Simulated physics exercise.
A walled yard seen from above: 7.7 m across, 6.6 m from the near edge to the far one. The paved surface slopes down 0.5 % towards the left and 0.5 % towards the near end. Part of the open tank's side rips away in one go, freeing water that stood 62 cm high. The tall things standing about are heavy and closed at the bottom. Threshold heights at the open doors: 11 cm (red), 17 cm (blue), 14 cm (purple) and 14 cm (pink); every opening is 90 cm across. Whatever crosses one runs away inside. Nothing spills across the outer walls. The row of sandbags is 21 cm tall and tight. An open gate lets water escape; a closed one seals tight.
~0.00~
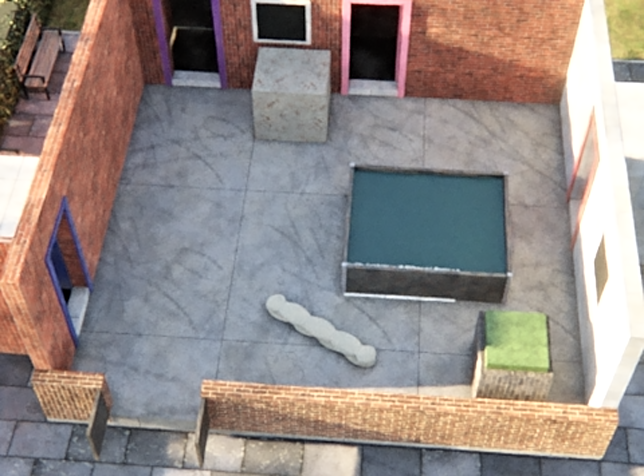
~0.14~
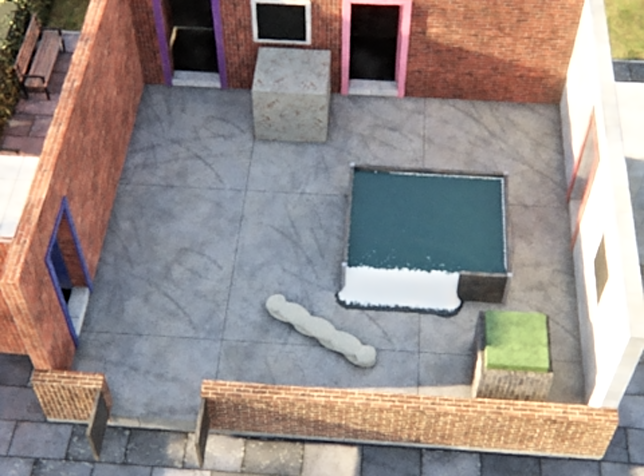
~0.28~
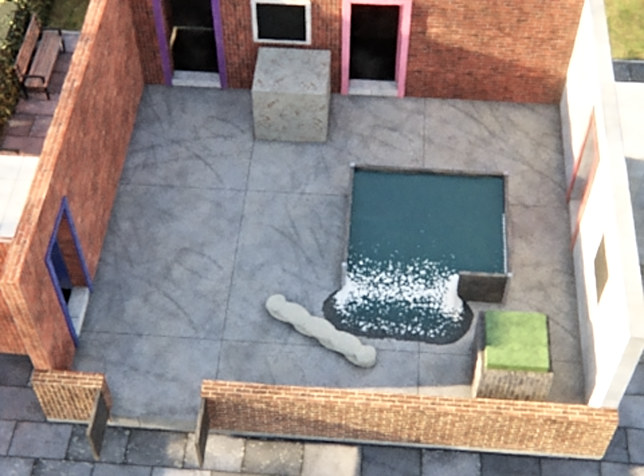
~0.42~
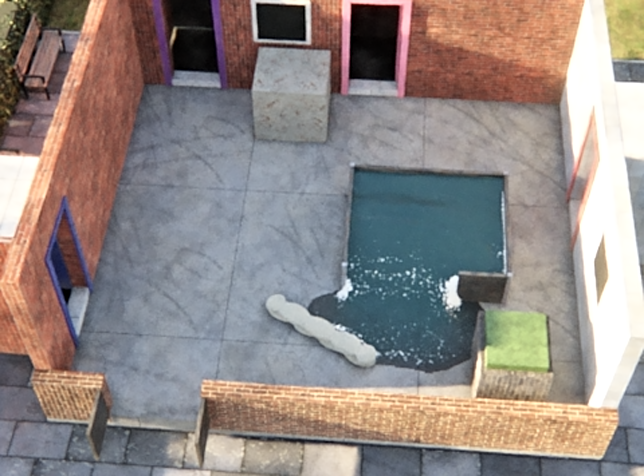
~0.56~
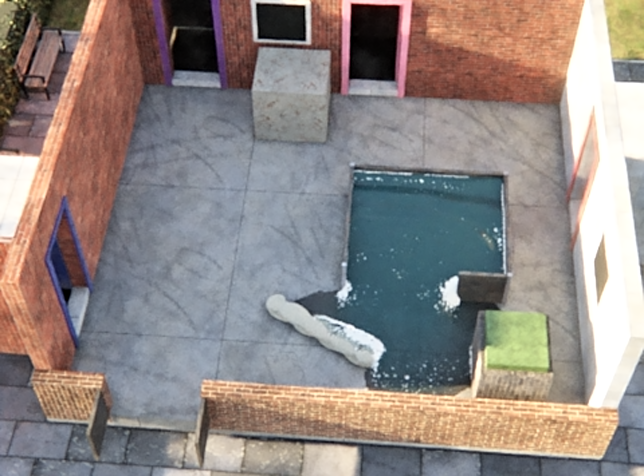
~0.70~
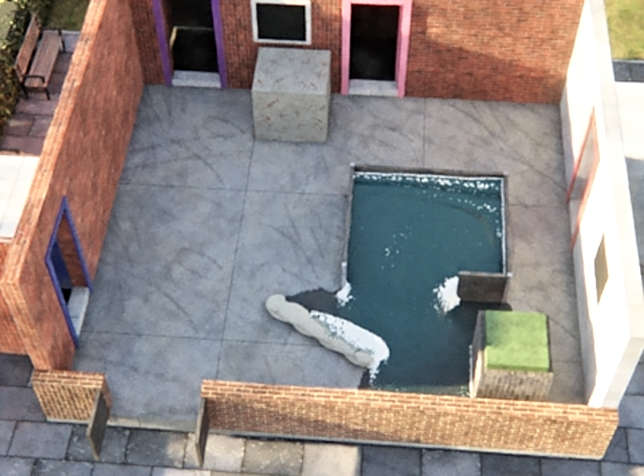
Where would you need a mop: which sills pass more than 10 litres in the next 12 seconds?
Within that time: At the red door it keeps below the limit; at the blue door it does not reach the limit; at the purple door it does not reach the limit; at the pink door it keeps below the limit.
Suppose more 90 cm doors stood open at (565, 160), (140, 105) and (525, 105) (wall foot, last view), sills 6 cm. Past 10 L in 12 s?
In turn: Under, past it, over.
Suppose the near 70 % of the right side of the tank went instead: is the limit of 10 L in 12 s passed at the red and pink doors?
Against that limit: Red past it, pink below.
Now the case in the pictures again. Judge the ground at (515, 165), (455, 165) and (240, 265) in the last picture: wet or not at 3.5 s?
In turn: Not reached, still dry, under water.
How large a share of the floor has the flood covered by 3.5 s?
Some 60 per cent of it.
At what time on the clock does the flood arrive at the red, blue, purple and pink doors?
Red 3.4 s, blue 3.0 s, purple 5.0 s, pink 6.5 s.
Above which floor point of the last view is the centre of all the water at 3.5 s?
At about (377, 312).
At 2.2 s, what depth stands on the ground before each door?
In cm: Red 0, blue 0, purple 0, pink 0.
After 1.4 s water covers 15 % of the floor and is deepest (48 cm) near (420, 420); red door not reached, blue door not reached, purple door not reached, pink door not reached.
After 2.2 s water covers 30 % of the floor and is deepest (50 cm) near (583, 431); red door not reached, blue door not reached, purple door not reached, pink door not reached.
After 3.5 s water covers 60 % of the floor and is deepest (32 cm) near (583, 431); red door 2 cm at the sill, 0 L in, blue door 9 cm at the sill, 0 L in, purple door not reached, pink door not reached.
After 7.0 s water covers 85 % of the floor and is deepest (17 cm) near (142, 95); red door 3 cm at the sill, 0 L in, blue door 11 cm at the sill, 3 L in, purple door 13 cm at the sill, 0 L in, pink door 2 cm at the sill, 0 L in.
After 12.0 s water covers 95 % of the floor and is deepest (13 cm) near (106, 233); red door 3 cm at the sill, 0 L in, blue door 6 cm at the sill, 3 L in, purple door 8 cm at the sill, 1 L in, pink door 5 cm at the sill, 0 L in.
